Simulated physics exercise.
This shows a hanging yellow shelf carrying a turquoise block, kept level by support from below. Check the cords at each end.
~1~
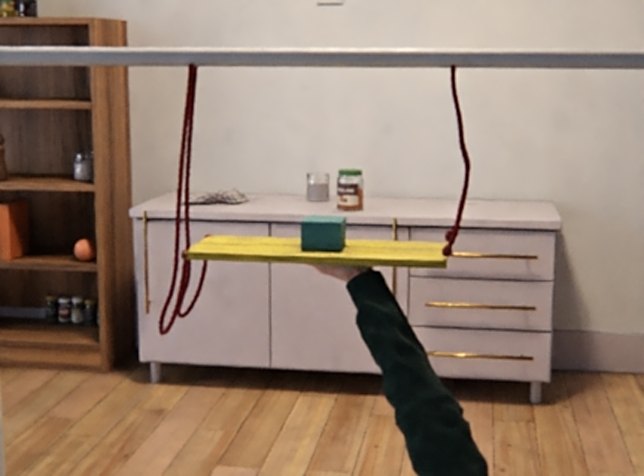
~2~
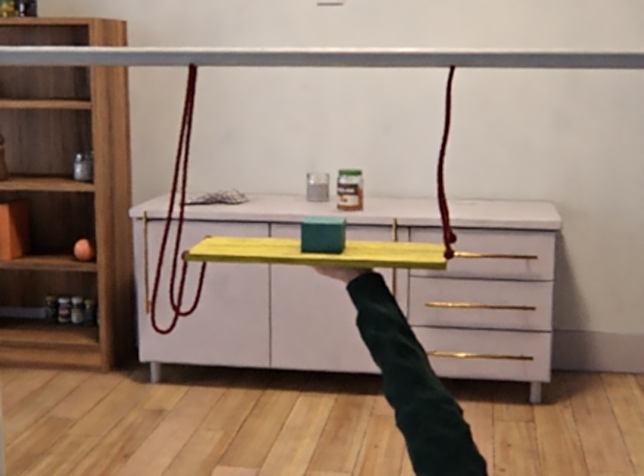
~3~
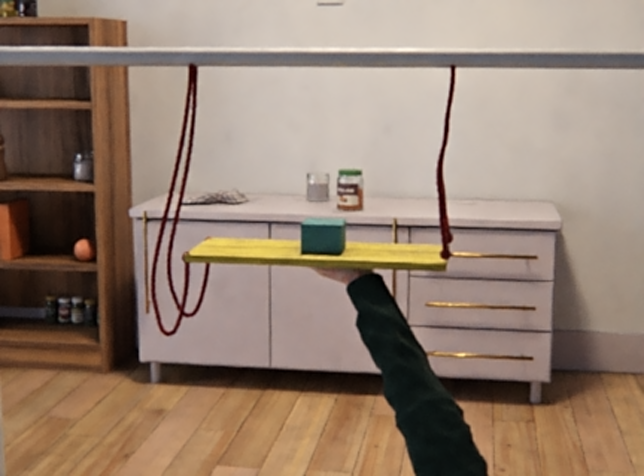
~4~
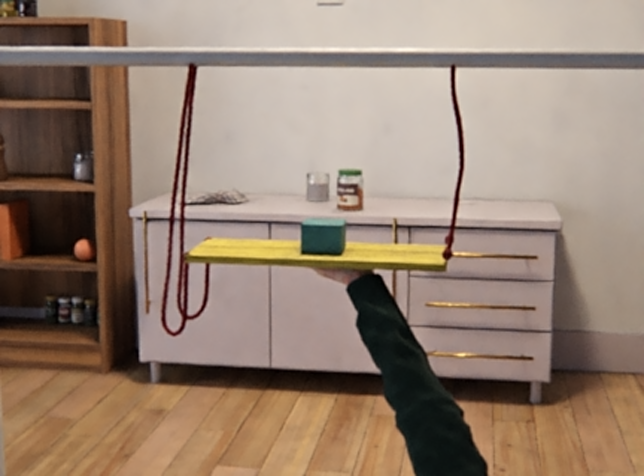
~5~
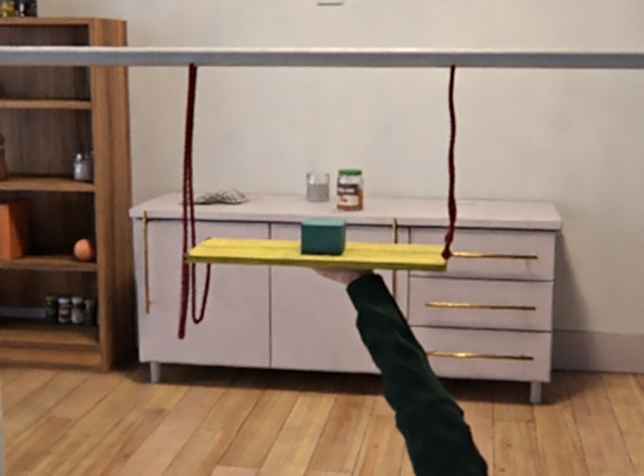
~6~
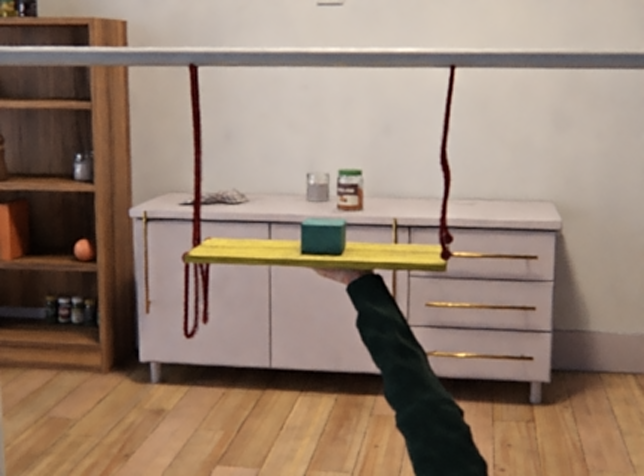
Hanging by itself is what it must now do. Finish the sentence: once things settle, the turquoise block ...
... has gone over the left end.
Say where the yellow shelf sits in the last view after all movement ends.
You'll find it somewhere near (356, 332).
Then, 0.60 s later than the last view, board tipped 40° down to the left; block falling near (122, 381).
Then, 1.24 s later than the last view, board tipped 46° down to the left; block on the floor.
Finally, board tipped 38° down to the left; block on the floor. The turquoise block slides off to the left.
